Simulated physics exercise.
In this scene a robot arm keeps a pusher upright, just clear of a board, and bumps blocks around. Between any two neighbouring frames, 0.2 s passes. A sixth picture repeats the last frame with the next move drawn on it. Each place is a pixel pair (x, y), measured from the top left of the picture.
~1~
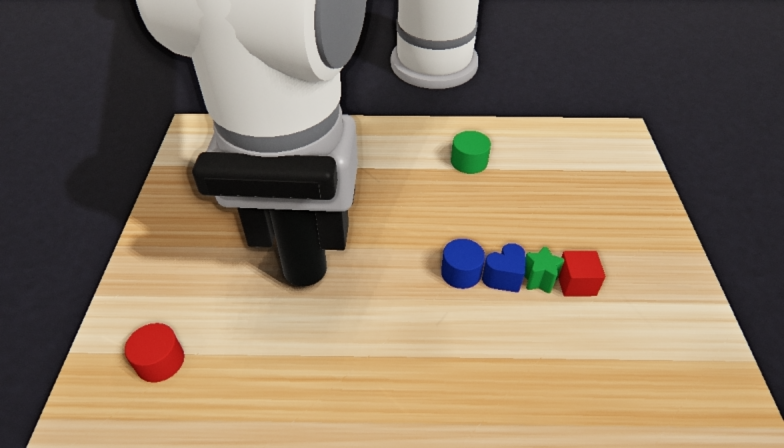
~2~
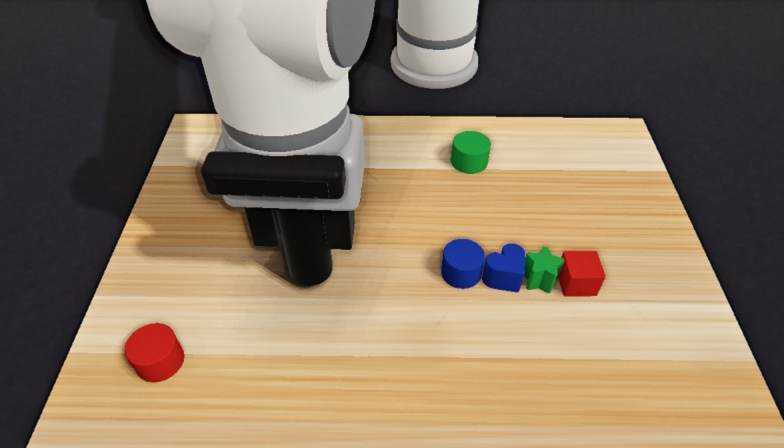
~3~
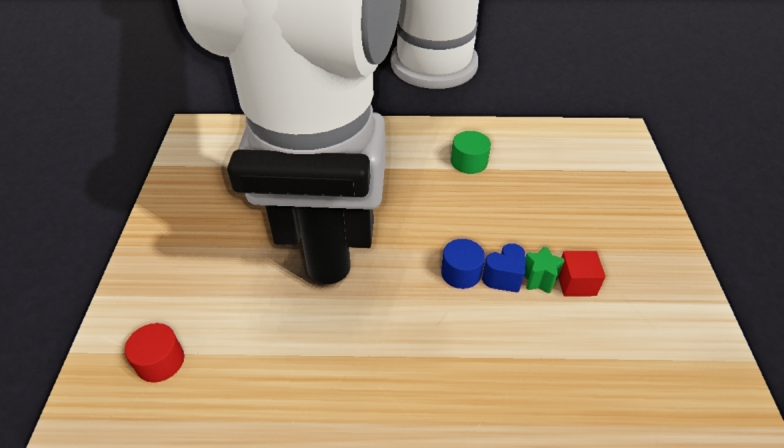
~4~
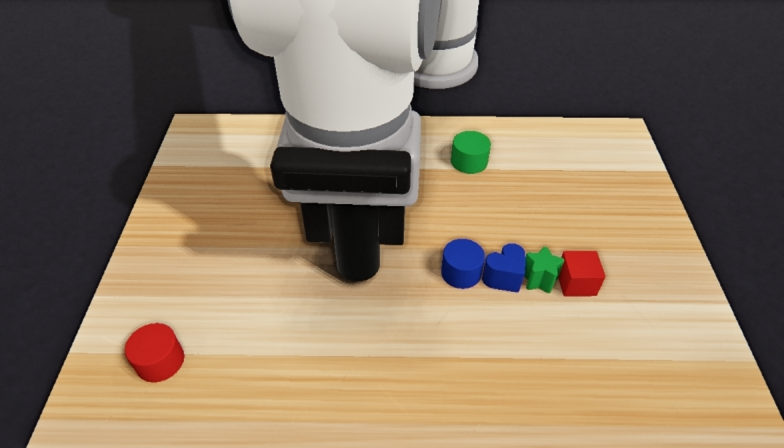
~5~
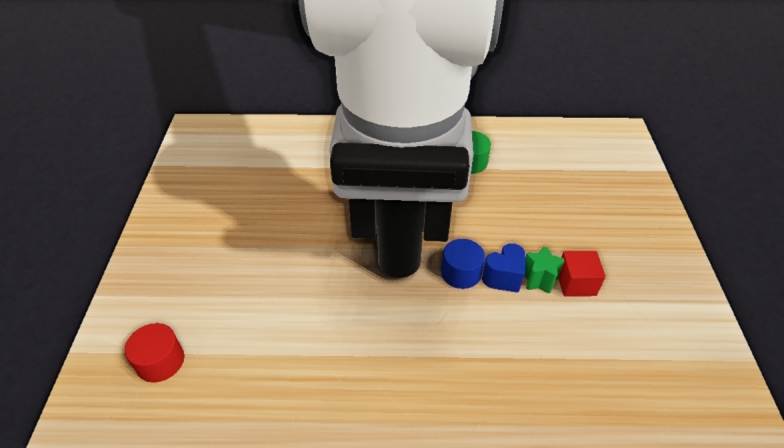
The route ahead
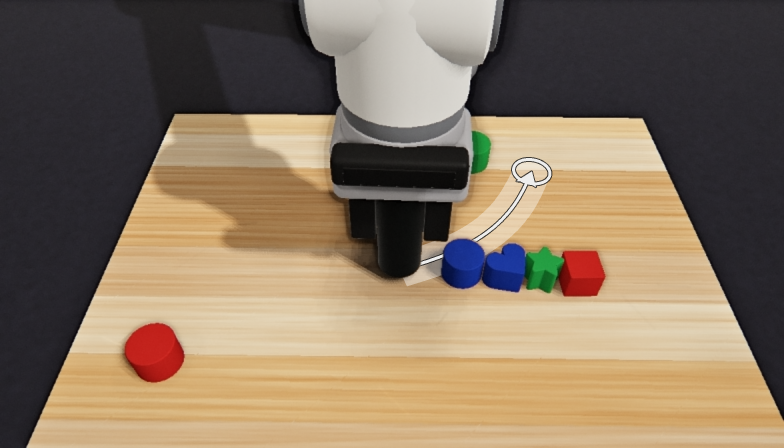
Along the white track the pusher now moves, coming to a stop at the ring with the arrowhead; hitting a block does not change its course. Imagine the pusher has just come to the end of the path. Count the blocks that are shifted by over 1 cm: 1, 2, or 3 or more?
My count: 2.
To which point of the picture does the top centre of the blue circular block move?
At (487, 257).
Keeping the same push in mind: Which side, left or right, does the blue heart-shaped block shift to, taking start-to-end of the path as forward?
Answer: Rightward.
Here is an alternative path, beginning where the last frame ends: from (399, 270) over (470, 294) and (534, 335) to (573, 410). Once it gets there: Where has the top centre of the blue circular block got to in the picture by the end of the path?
(522, 256)
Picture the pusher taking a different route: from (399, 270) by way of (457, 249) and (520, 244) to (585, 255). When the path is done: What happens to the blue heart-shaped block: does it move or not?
By then it is displaced.
Path on the board, from (399, 270) over (464, 246) and (509, 211) to (532, 171).
What follows on the original path. One third of the way, pusher (466, 238); blue circular block (487, 257); blue heart-shaped block (521, 270), turned 30° anticlockwise; green star-shaped block (550, 261), turned 15° anticlockwise.
Two thirds of the way, pusher (511, 202); blue circular block (487, 257); blue heart-shaped block (521, 270), turned 30° anticlockwise; green star-shaped block (550, 261), turned 15° anticlockwise.
At the end, pusher (534, 162); blue circular block (487, 257); green circular block in place; blue heart-shaped block (521, 270), turned 30° anticlockwise; green star-shaped block (550, 261), turned 15° anticlockwise.
